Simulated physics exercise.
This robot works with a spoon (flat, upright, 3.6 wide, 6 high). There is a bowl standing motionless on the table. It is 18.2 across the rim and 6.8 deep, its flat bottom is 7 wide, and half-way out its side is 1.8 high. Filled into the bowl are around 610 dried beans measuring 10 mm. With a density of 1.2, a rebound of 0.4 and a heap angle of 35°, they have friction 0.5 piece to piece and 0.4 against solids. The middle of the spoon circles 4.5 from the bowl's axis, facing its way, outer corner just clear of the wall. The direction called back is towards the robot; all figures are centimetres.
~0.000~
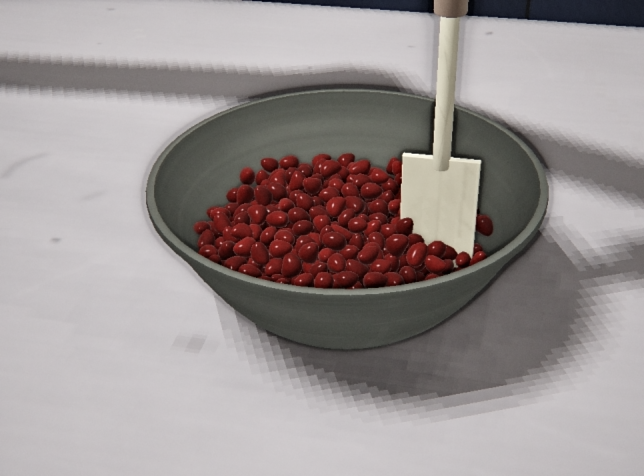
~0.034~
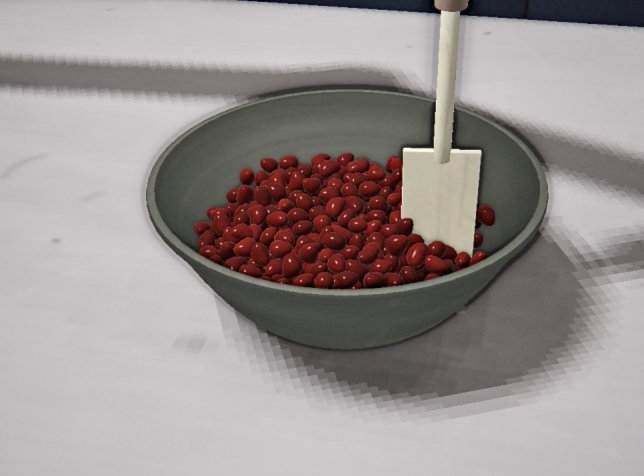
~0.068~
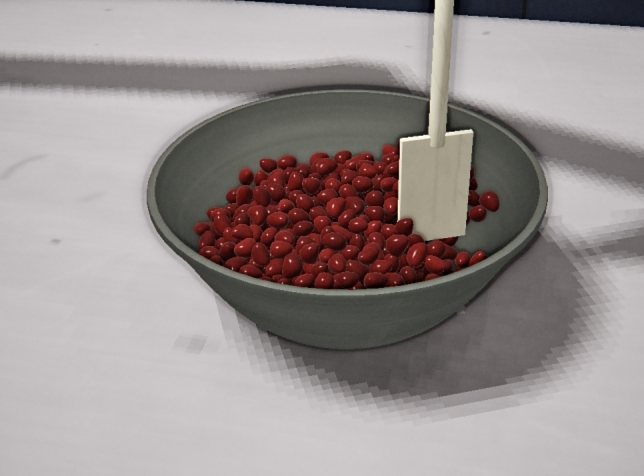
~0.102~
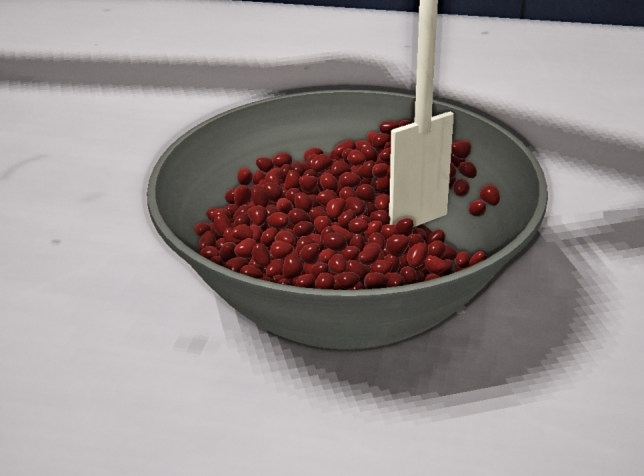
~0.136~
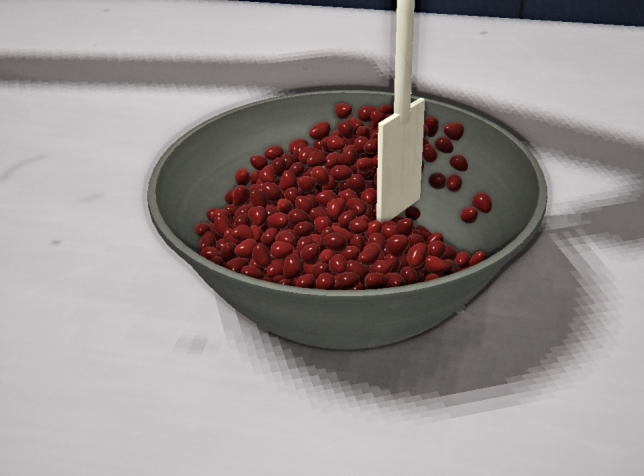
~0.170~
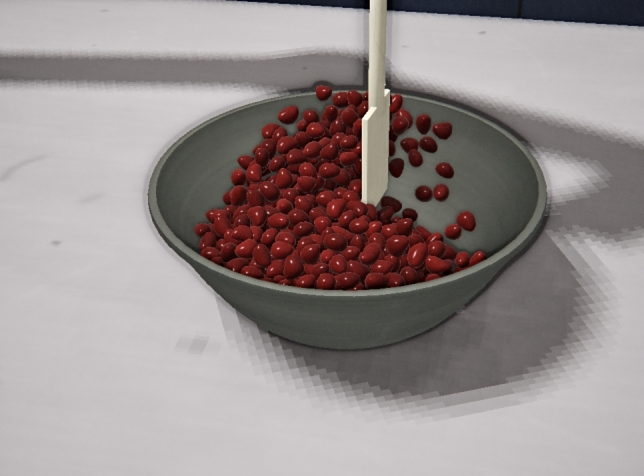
Grey-green bowl of glossy red beans standing still while a pale flat-bladed utensil sweeps from right to back, pushing beans leftward.
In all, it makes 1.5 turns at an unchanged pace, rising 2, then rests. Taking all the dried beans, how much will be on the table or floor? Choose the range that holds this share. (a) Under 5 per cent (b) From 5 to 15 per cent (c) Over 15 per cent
The answer is b.
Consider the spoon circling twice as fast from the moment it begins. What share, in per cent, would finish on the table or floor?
Estimated share: About 30 per cent.
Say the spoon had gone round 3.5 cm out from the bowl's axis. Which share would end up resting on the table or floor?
That would come to roughly 5 percent.
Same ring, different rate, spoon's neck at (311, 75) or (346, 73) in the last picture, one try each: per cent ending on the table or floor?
Some 20 and 15 %.
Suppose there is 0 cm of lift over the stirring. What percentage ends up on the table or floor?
I'd put it at about 20 per cent.
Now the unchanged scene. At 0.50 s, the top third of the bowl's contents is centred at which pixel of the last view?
Centre of upper third: Approx. (348, 262) px.
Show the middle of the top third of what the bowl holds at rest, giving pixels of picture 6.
Roughly at pixel (348, 217).
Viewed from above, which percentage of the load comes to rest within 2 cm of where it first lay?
I'd say something near 35 percent.
After 0.50 s, 260° round, highest piece 9 above the table; 572 in the bowl, 30 on the table or floor, 9 in flight or on the tool.
After 0.83 s, 80° round, highest piece 8 above the table; 552 in the bowl, 58 on the table or floor, 1 in flight or on the tool.
After 1.20 s, 180° round, highest piece 6 above the table; 552 in the bowl, 59 on the table or floor.
After 1.90 s, 180° round, highest piece 6 above the table; 552 in the bowl, 59 on the table or floor.
In the end, 552 in the bowl, 59 on the table or floor. That is 10 % on the table or floor.
